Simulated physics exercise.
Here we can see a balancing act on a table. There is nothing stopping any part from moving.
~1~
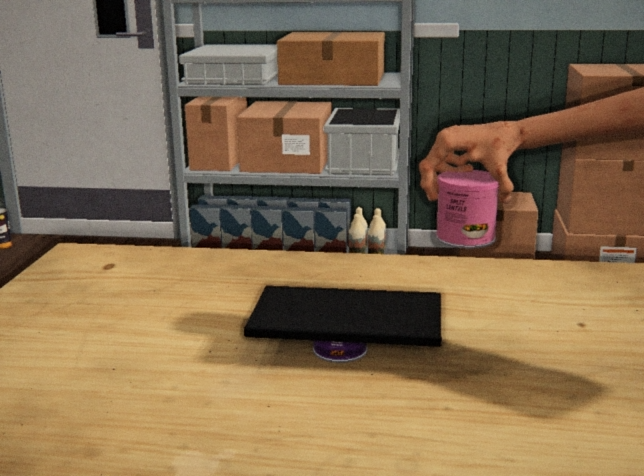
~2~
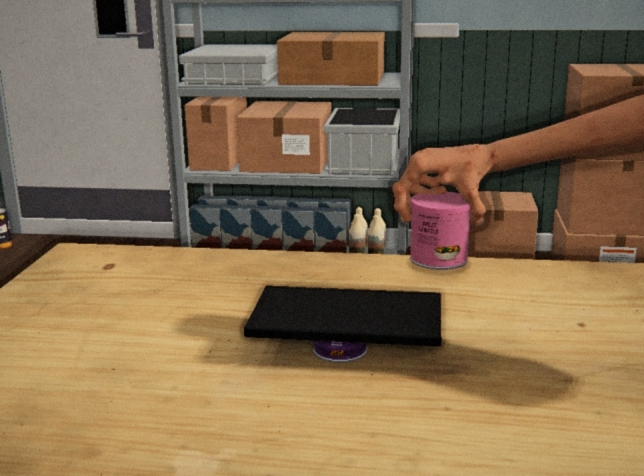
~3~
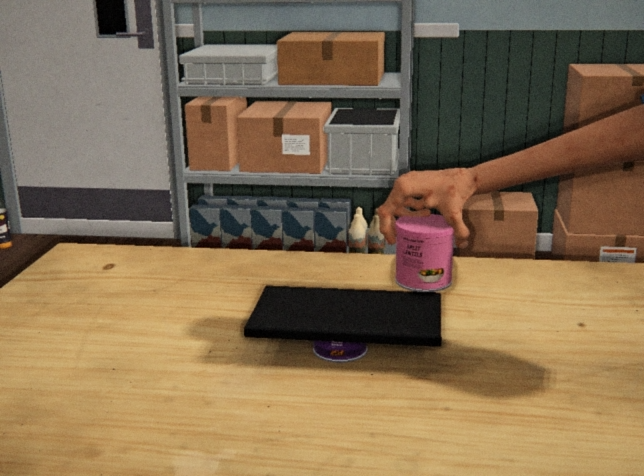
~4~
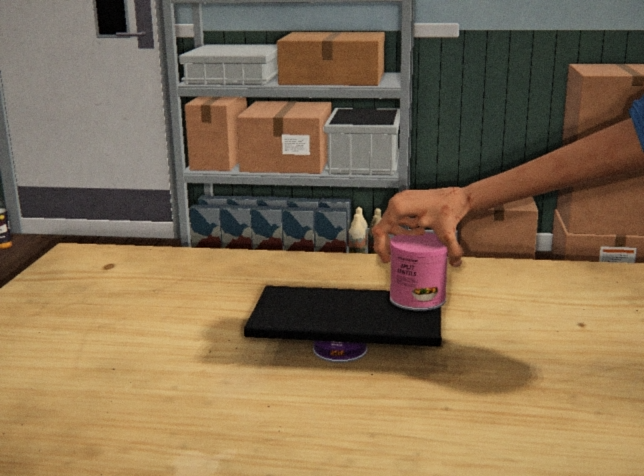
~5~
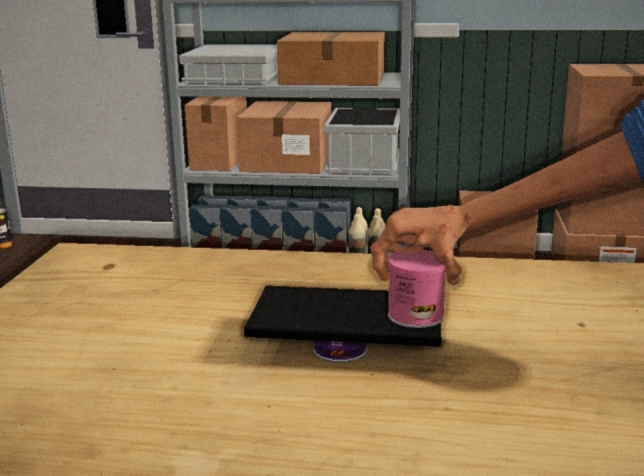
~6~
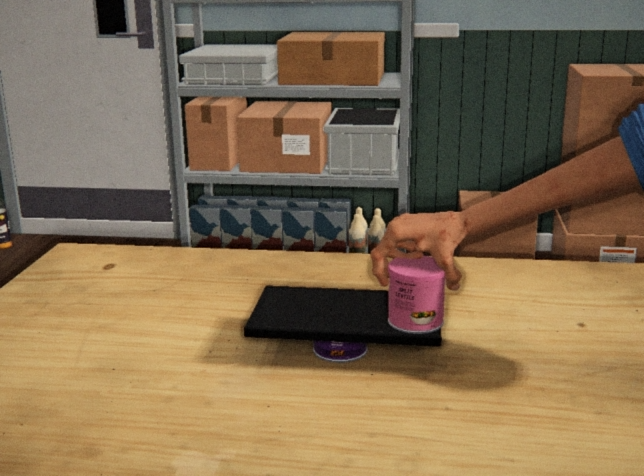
A hand lowering a pink tin leftward onto the right end of a black slab balanced on a small purple object.
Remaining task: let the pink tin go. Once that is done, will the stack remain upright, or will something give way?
The stack gives way.
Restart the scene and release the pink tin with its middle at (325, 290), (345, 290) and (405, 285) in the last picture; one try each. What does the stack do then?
Try one - upright; try two - upright; try three - toppled.
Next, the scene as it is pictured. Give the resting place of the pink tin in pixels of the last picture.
About (489, 356).
Then, 0.20 s on from there, pink tin now fallen; black lid turned 26° from how it was put.
Then, 0.50 s on from there, black lid turned 7° from how it was put.
Then, 1.10 s on from there, black lid turned 12° from how it was put.
In the end, fallen, pink tin; the other 2 unmoved. At the end, from the last picture's camera, pink tin near (489, 356). The stack comes apart.
